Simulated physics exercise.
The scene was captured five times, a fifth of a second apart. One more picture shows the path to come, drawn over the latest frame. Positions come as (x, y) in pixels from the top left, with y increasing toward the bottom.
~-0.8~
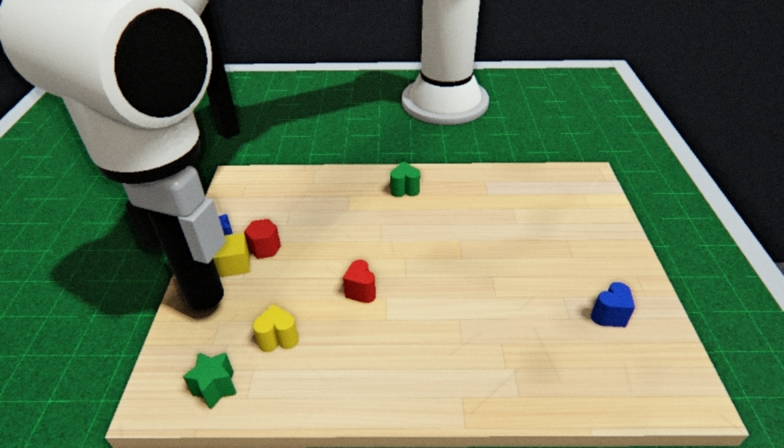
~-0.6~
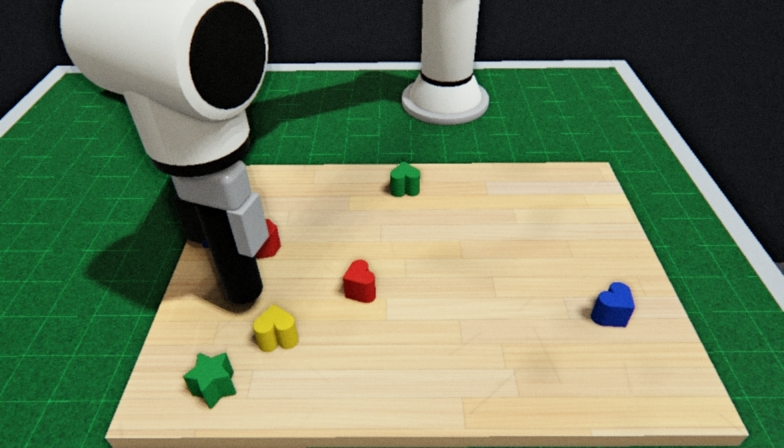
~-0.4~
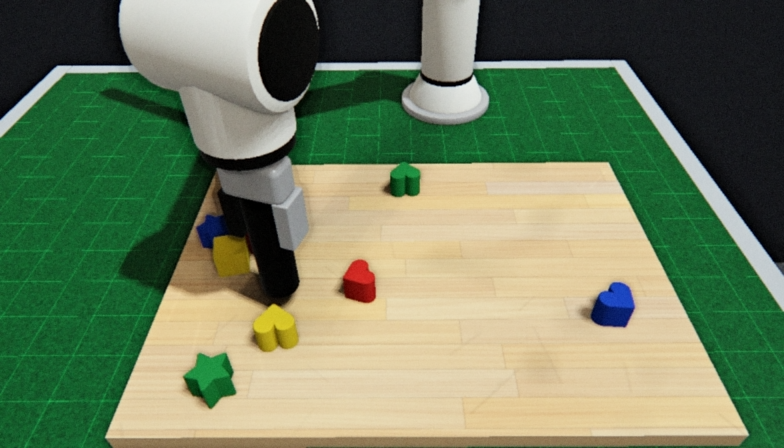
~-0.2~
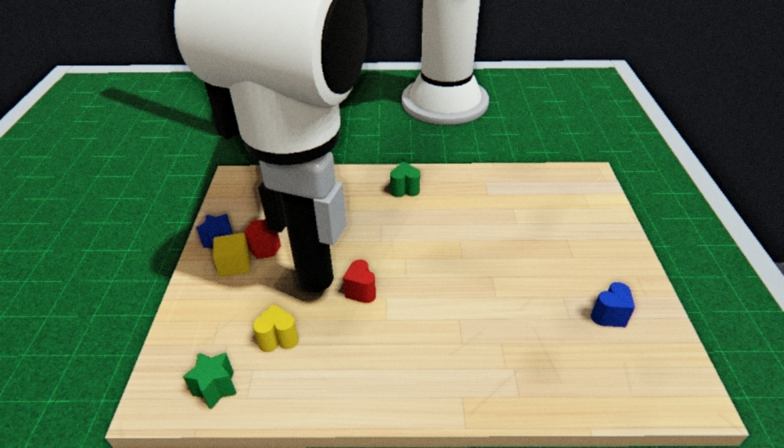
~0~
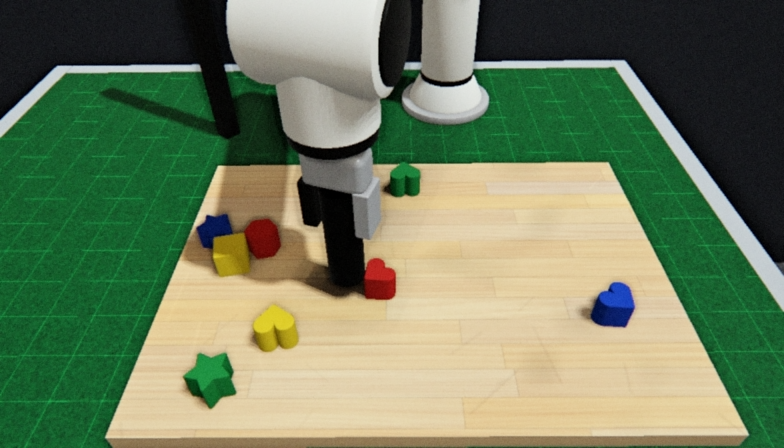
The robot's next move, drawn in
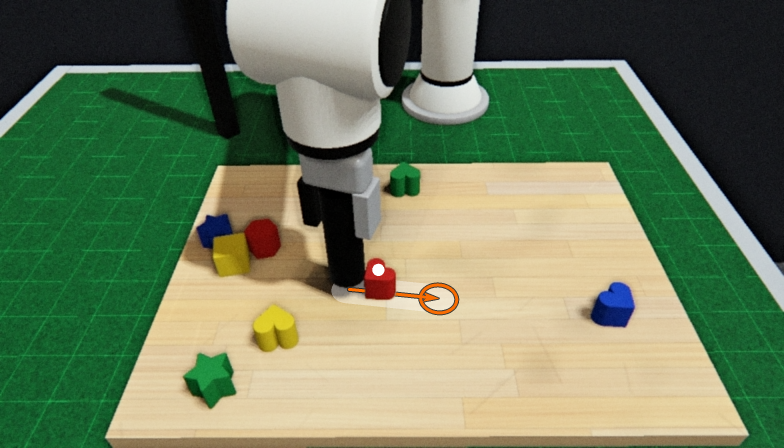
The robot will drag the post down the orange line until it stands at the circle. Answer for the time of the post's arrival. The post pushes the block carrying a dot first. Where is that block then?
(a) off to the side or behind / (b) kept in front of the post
It's b.
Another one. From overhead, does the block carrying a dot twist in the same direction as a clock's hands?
No, that is not what happens.
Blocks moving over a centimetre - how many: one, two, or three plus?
The push will move one block.
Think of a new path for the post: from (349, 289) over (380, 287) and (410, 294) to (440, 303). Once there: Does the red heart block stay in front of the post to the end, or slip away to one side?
I think it holds its spot in front.
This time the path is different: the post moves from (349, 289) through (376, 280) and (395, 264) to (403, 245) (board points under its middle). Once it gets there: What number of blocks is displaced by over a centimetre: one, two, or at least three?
I'd say one block gets moved.
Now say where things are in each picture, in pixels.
The first frame shows tip of the post at (205, 296), middles of tops, red heart block at (359, 272).
The second frame shows post at (245, 290), nothing pushed.
The third frame shows post at (281, 285), nothing pushed.
The fourth frame shows post at (316, 279), nothing pushed.
The fifth frame shows post at (348, 274), red heart block at (378, 270).
The line goes straight from (349, 289) to (439, 299); the dot is on the red heart block.
On the path given first. One third of the way, post at (379, 277); red heart block at (410, 271), turned 15° anticlockwise.
Two thirds of the way, post at (409, 280); red heart block at (441, 272), turned 20° anticlockwise.
At the end, post at (440, 284); red heart block at (472, 274), turned 25° anticlockwise.
